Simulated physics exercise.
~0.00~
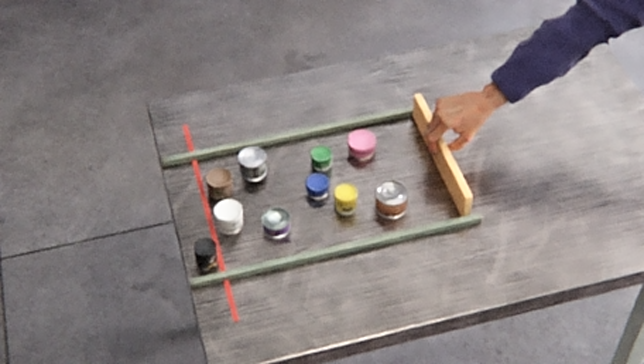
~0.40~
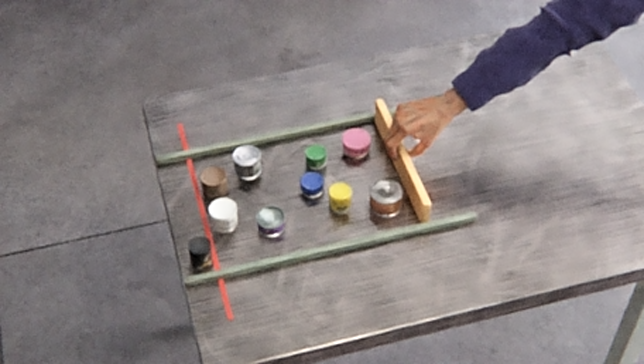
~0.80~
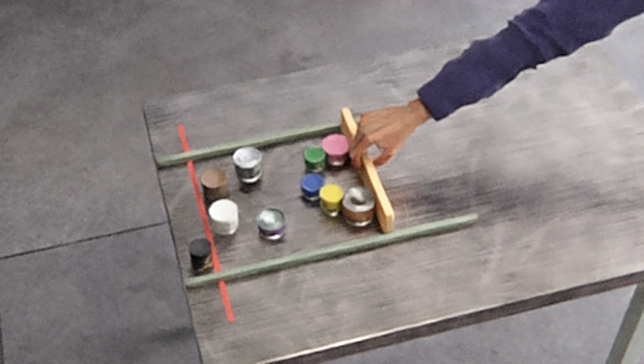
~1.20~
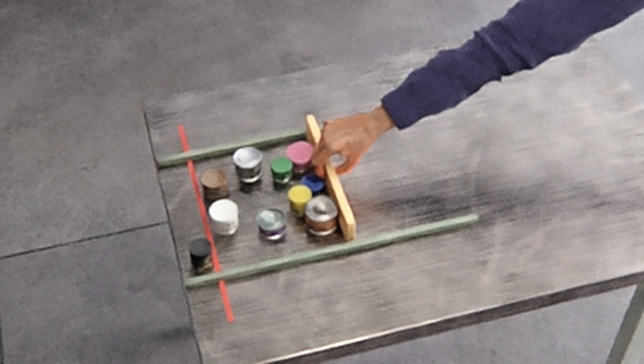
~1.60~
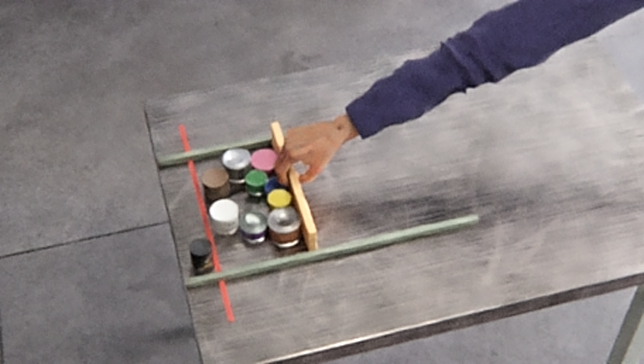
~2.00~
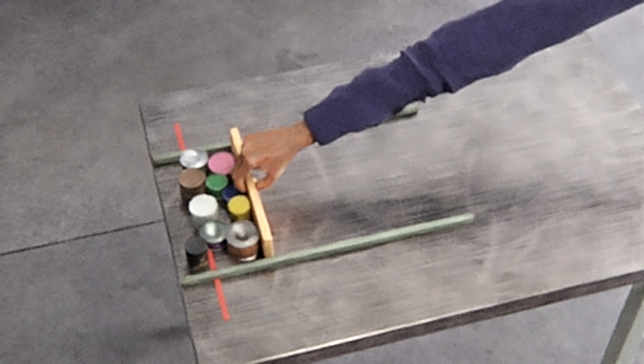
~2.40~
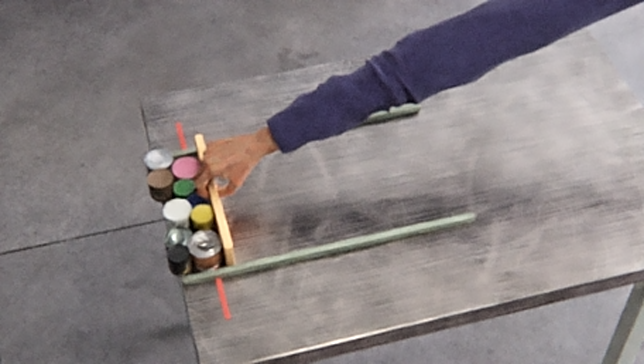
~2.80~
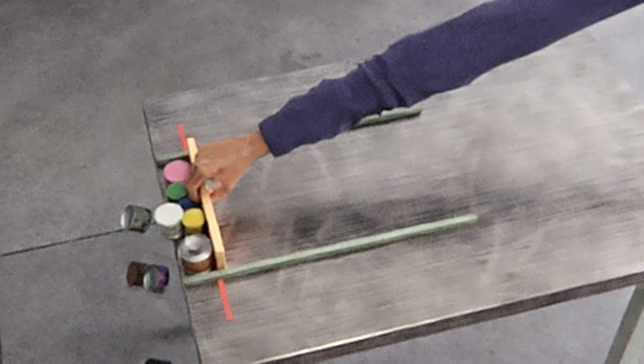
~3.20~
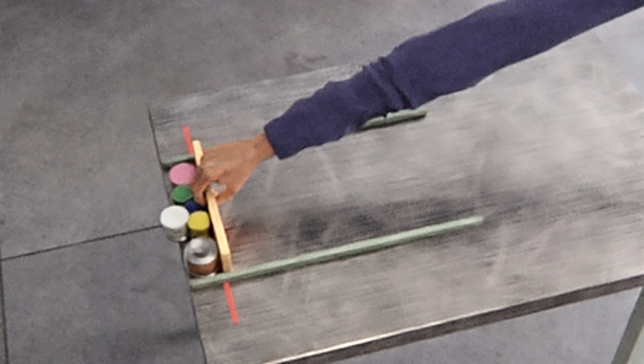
A hand slid a wooden board left along a tabletop channel, gathering small paint pots and pushing them toward the edge, until it stopped near the red strip and four pots, including the black and brown ones, had fallen off.
